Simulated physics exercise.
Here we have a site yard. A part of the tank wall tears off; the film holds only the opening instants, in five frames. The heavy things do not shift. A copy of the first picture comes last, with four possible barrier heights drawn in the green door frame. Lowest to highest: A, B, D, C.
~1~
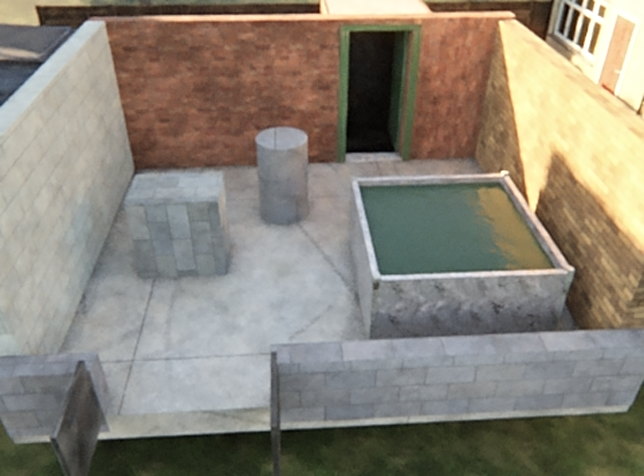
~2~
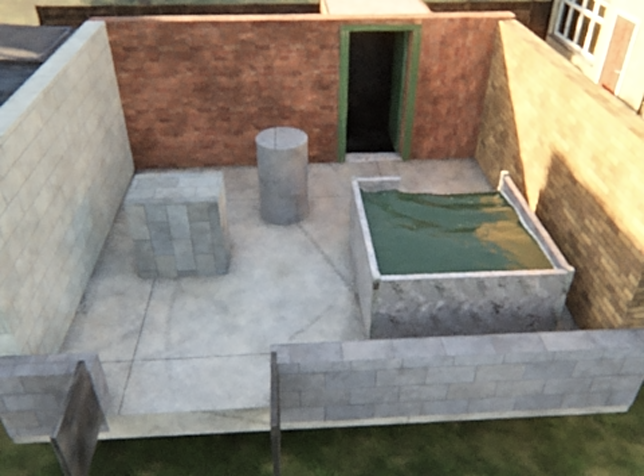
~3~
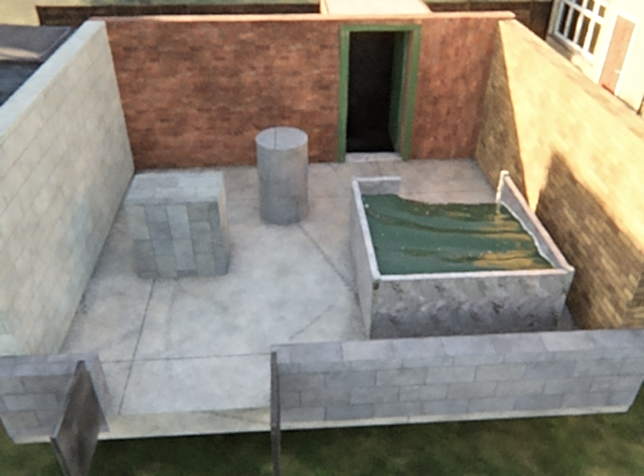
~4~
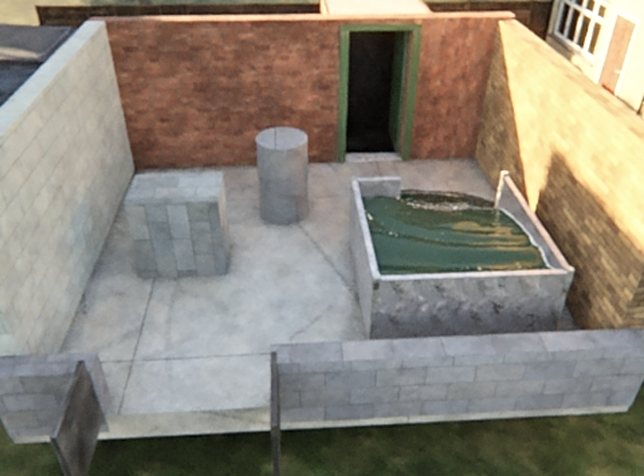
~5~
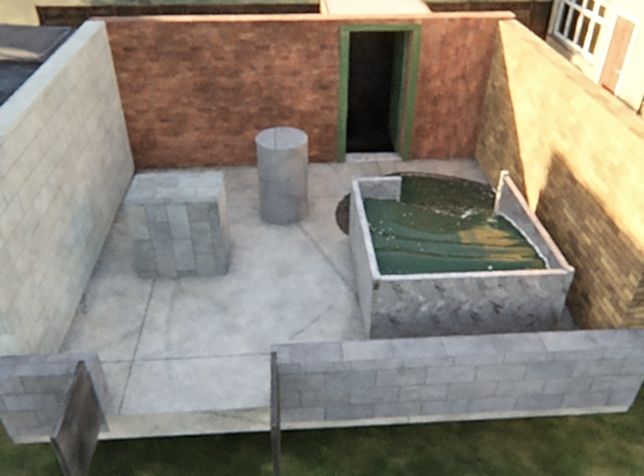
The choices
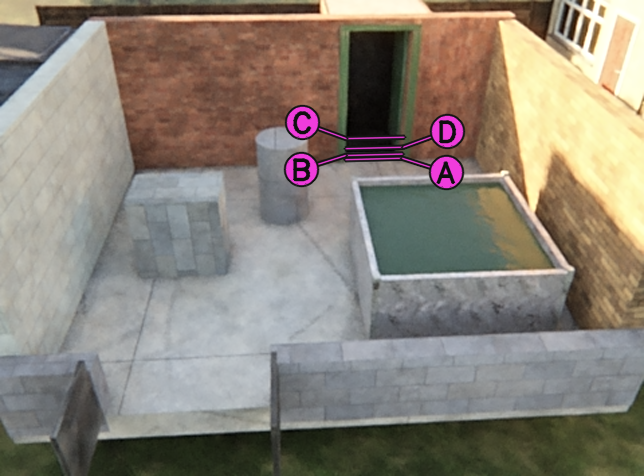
Green water in a raised stone tank sloshed and rippled as part of the tank's back wall went missing, then a dark wet patch spread across the paved yard behind it, near the green doorway.
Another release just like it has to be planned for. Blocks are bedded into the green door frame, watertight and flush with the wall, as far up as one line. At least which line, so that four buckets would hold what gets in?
The answer is height C.
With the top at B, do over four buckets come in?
Yes.
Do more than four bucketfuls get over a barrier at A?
Yes, it does.
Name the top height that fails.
It is D.
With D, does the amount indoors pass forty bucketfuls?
No.
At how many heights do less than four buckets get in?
One of them.
In magenta, A at (373, 158); B at (374, 154); C at (375, 137); D at (374, 147); from the bottom up A, B, D, C.
Choosing A, dozens of bucketfuls pour in.
Choosing B, dozens of bucketfuls pour in.
Choosing C, a bucket or two gets in.
Choosing D, about 15 bucketfuls get in.
